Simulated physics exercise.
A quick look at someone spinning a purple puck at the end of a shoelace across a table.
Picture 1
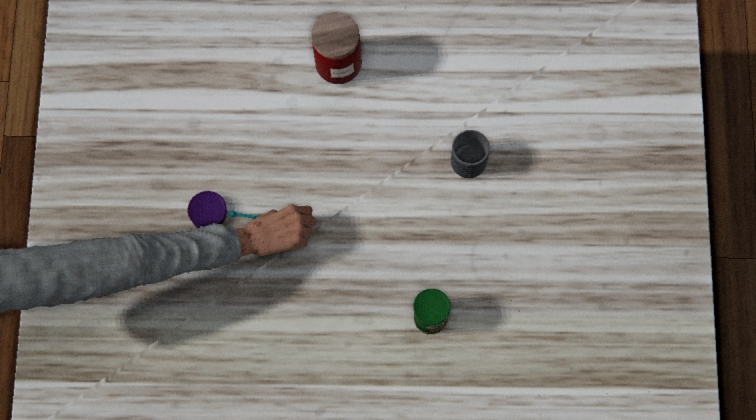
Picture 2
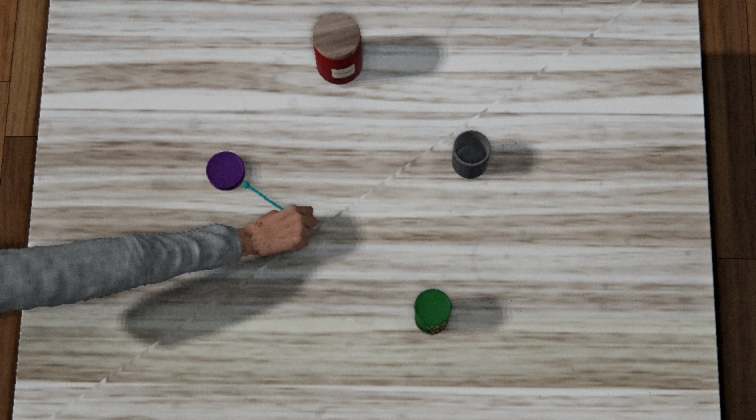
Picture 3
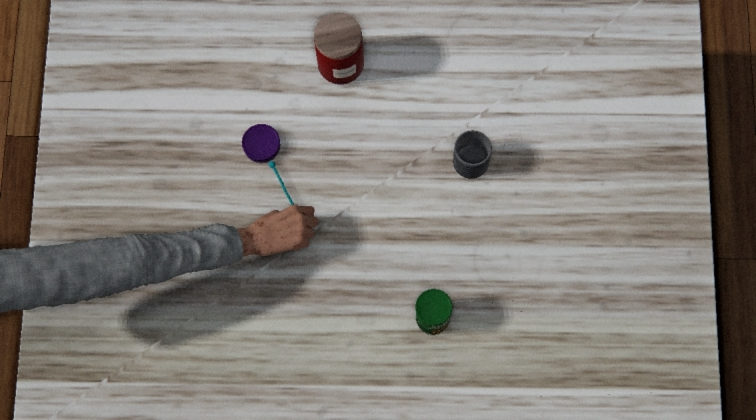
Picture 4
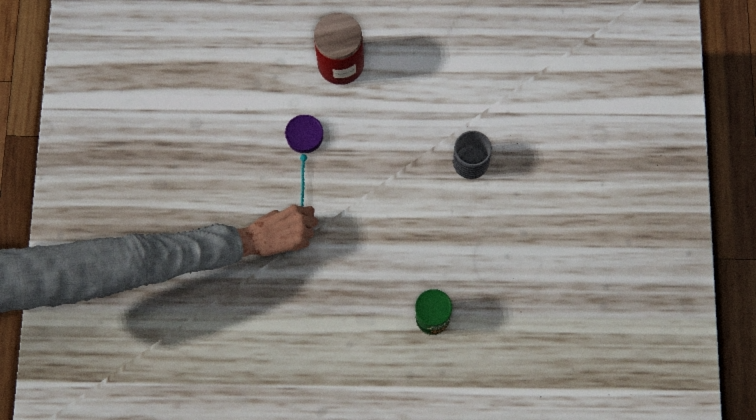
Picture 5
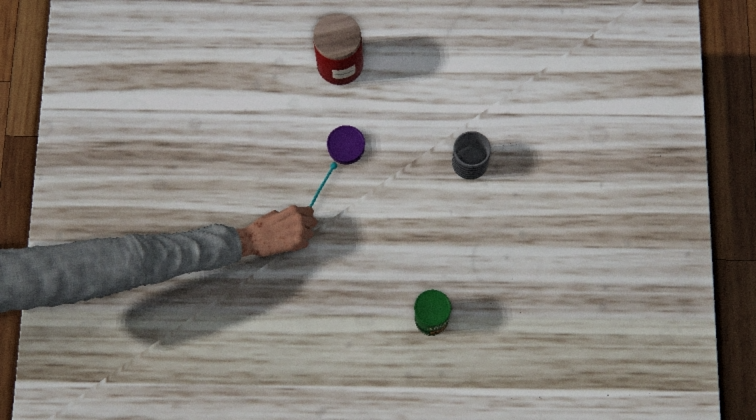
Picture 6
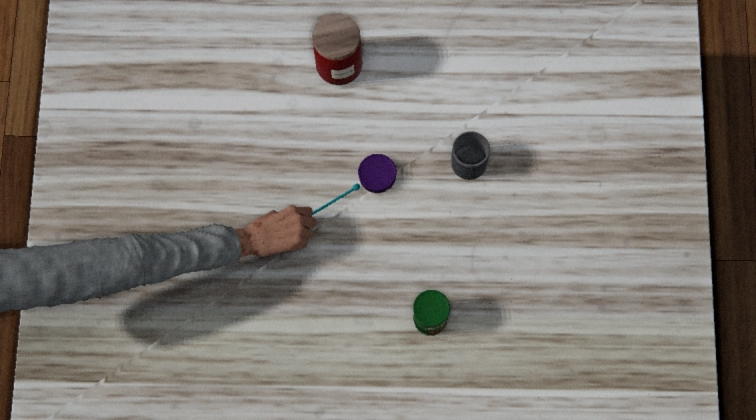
A hand swinging a purple puck clockwise on a blue cord over a table, among a red canister, mug and green tin.
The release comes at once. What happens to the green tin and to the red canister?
In the end the green tin is struck. The red canister remains clear.
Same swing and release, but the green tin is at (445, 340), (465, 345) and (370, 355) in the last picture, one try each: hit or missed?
First try: It is touched; second try: It is touched; third try: It is spared.
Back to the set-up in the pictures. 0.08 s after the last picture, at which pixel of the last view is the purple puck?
At about (413, 251).
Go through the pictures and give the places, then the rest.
The first picture shows purple puck (207, 209); green tin (432, 306); red canister (335, 34); grey mug (471, 147).
The second picture shows purple puck (225, 169).
The third picture shows purple puck (261, 142).
The fourth picture shows purple puck (304, 132).
The fifth picture shows purple puck (346, 143).
The sixth picture shows purple puck (377, 172); green tin (432, 308); red canister (336, 35); grey mug (471, 149); going round clockwise.
Then, 0.08 s on from there, puck near (413, 251).
Then, 0.20 s on from there, puck near (449, 308); green tin pushed aside.
In the end, puck near (475, 334); green tin knocked over. The green tin gets hit and the red canister escapes it.
